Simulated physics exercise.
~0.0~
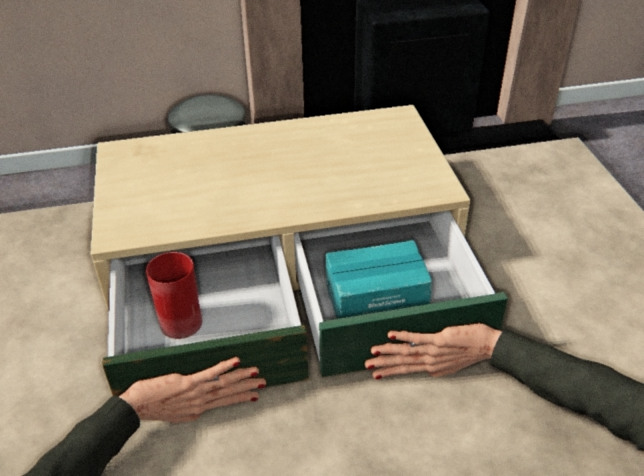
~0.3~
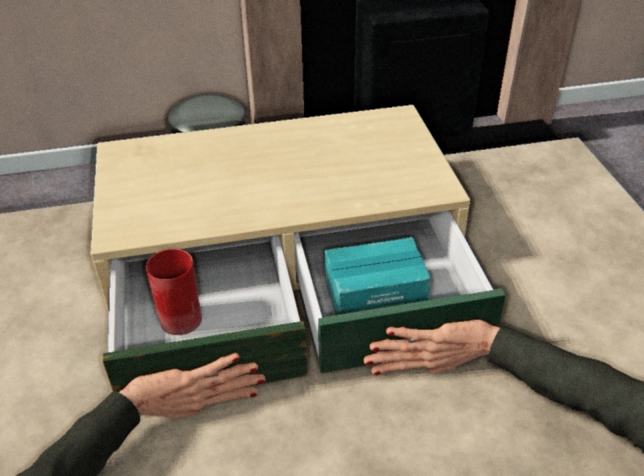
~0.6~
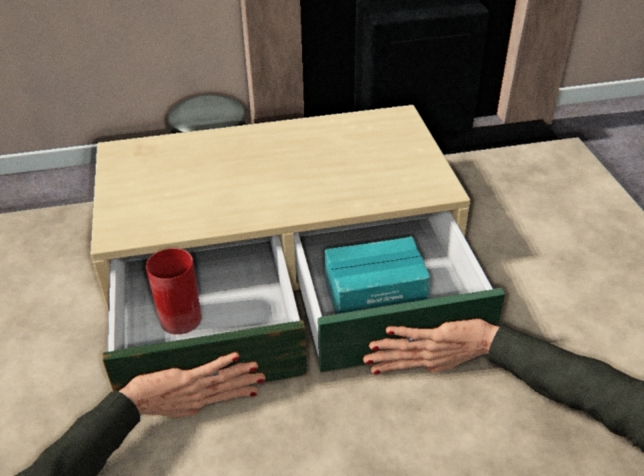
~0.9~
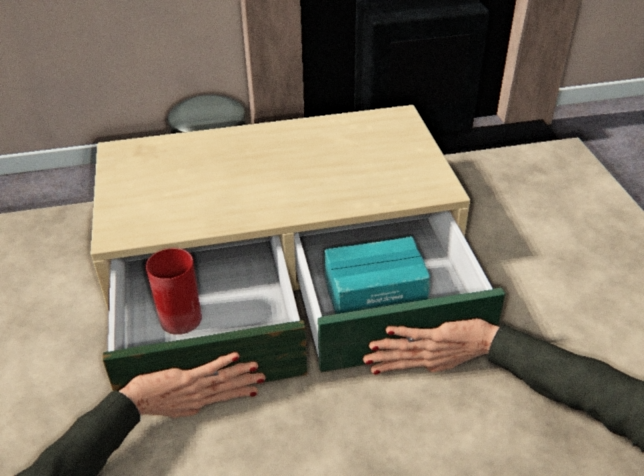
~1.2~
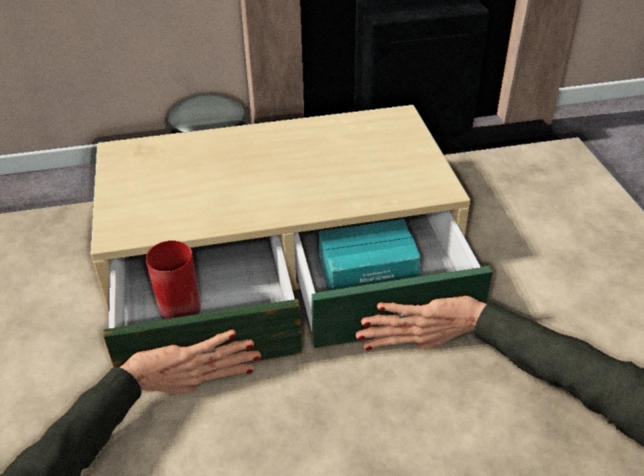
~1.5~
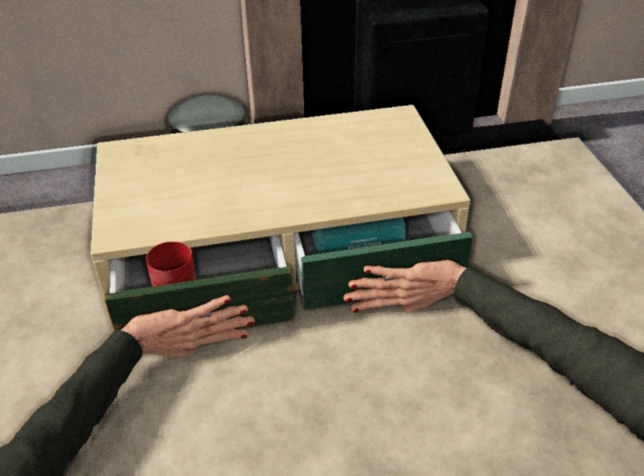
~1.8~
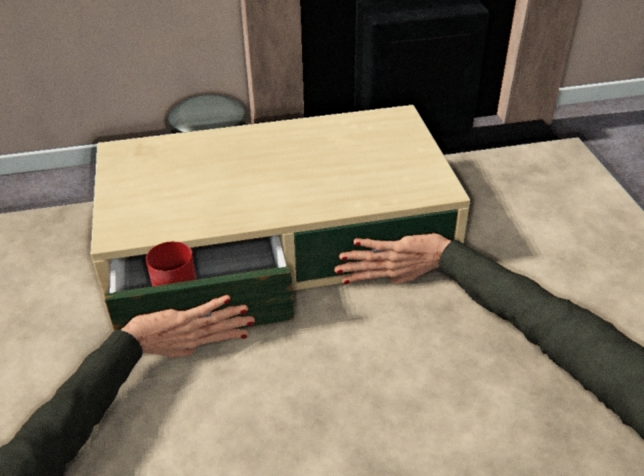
Two hands pushing a pair of open green drawers inward, the turquoise box's drawer closing fully, the red beaker's staying ajar.
